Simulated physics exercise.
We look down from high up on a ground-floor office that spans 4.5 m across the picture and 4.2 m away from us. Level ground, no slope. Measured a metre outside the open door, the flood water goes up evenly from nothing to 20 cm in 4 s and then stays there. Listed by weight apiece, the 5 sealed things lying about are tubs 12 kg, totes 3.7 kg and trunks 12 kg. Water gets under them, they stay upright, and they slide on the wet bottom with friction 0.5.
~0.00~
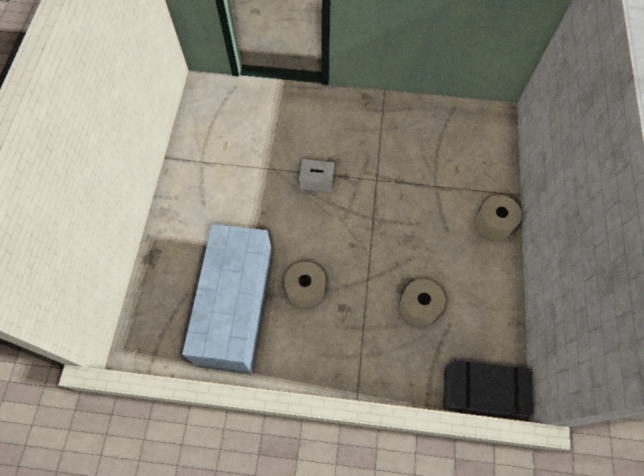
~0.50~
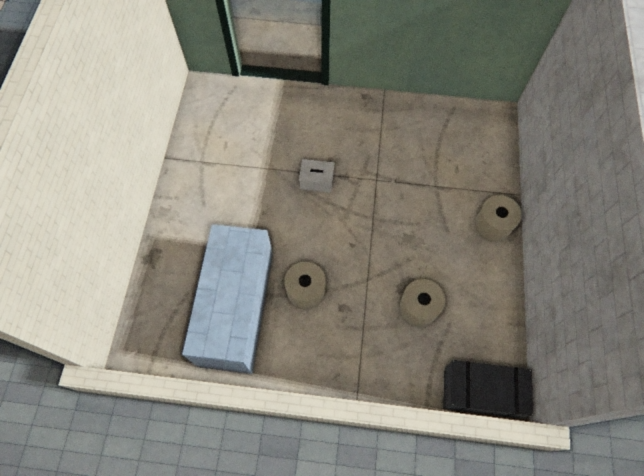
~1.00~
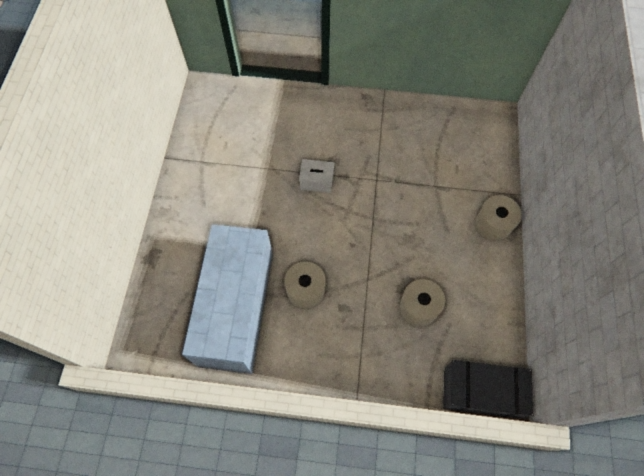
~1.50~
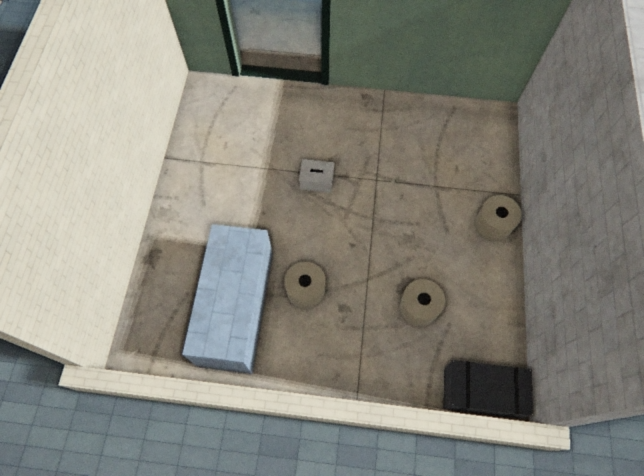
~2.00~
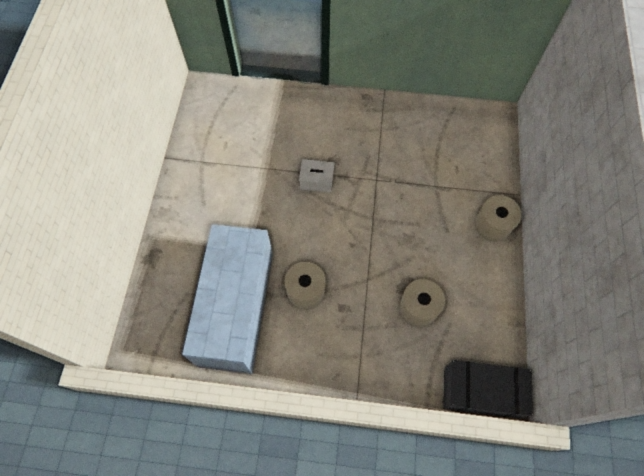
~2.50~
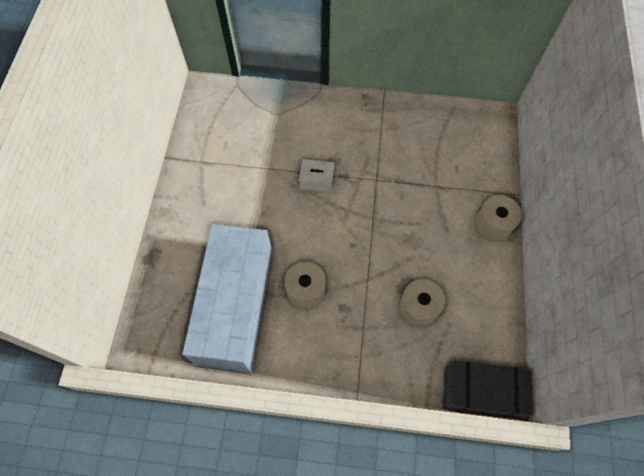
At the start, a pale blue block, three round tan objects, a small grey box and a dark case sit on a dry floor, with pinkish paving outside. The paving turns blue-grey and then deeper blue under water, and finally a shallow patch spreads inside the doorway while every object stays still.
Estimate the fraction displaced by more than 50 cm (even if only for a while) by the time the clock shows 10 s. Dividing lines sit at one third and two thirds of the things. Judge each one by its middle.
My call: Fewer than a third of them.
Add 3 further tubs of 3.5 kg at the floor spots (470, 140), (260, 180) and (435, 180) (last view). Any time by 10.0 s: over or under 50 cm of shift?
So, in the order asked, it's not far enough, too far and not far enough.
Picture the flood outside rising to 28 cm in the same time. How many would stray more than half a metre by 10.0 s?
I count 4 of them in that case.
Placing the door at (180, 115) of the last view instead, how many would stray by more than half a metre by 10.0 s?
Then it comes to 2.
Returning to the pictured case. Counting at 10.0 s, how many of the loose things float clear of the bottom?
That would be 2 of them.
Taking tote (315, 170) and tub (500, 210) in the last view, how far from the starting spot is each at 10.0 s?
The first is 250 cm from its start, the second 0 cm.
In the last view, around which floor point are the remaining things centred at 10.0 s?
I'd put it close to (428, 314) in the last view.
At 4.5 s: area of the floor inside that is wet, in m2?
Somewhere about 6.5 m2, give or take.
After 3.5 s 0 of 5 are over 50 cm from their spots; 0 afloat.
After 4.5 s 0 of 5 are over 50 cm from their spots; 0 afloat.
After 7.0 s 1 of 5 are over 50 cm from their spots; 0 afloat.
After 10.0 s 1 of 5 are over 50 cm from their spots, and 1 have been at some point; 2 afloat.
